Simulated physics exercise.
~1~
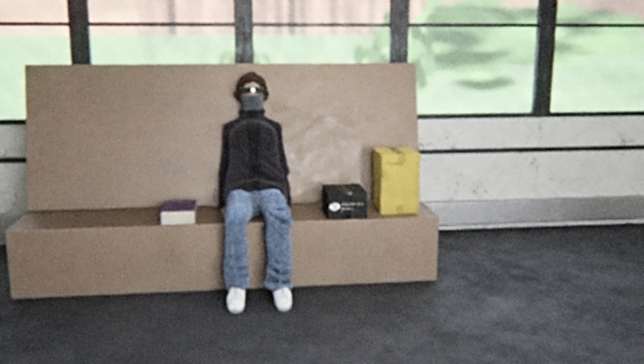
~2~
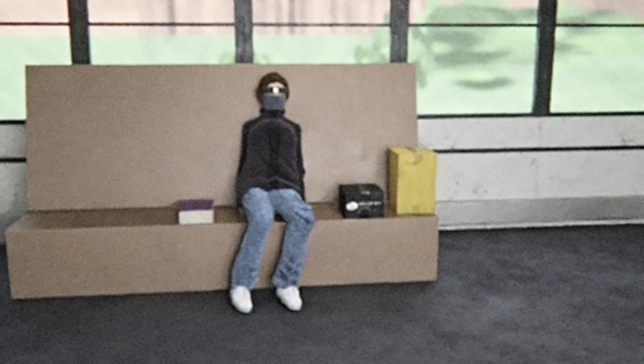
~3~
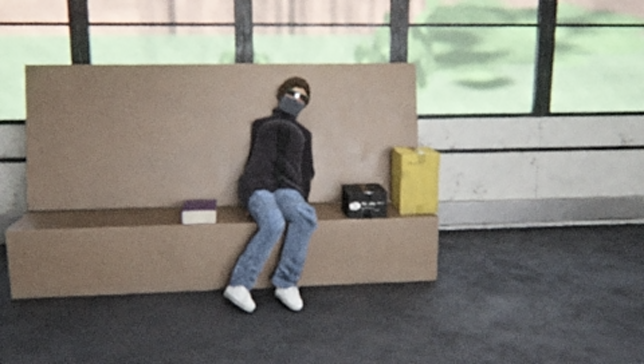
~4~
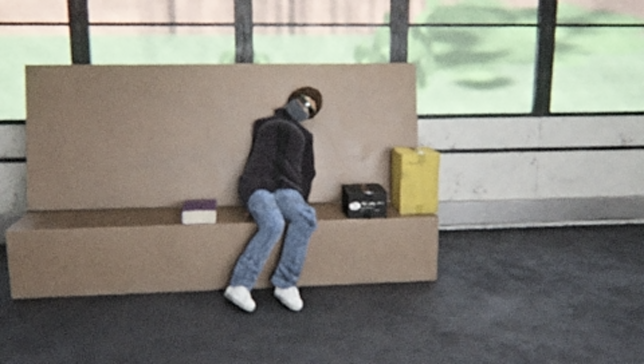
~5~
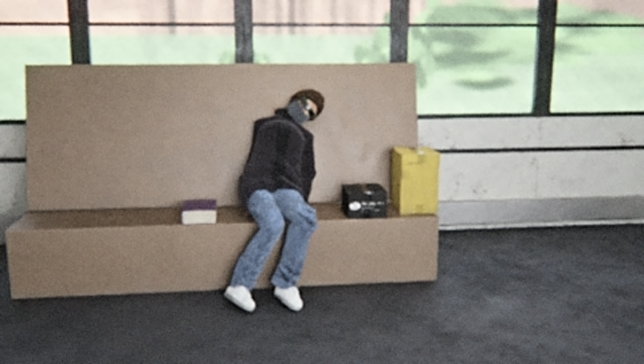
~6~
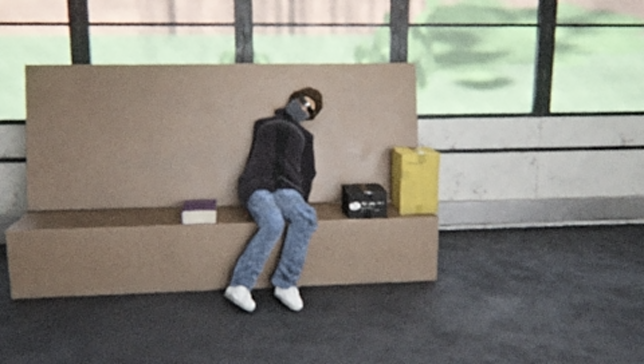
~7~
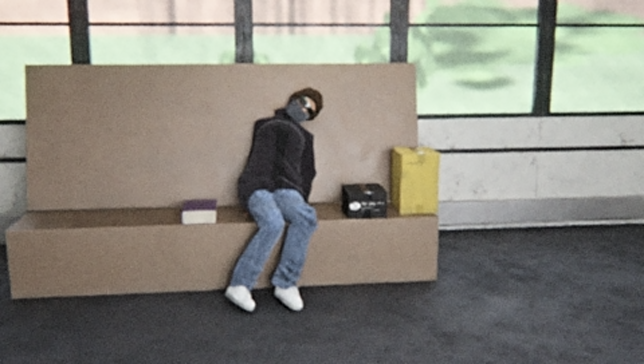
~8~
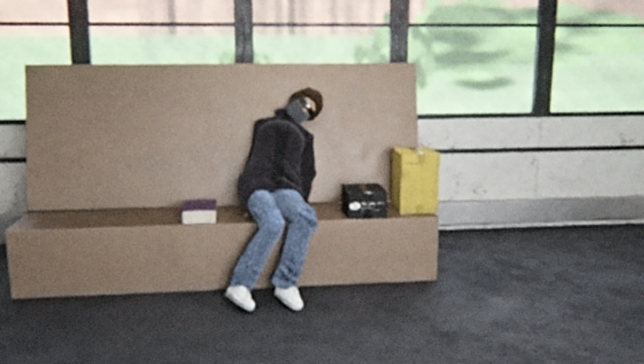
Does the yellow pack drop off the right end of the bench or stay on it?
The yellow pack stays on the bench, standing upright near the right end.
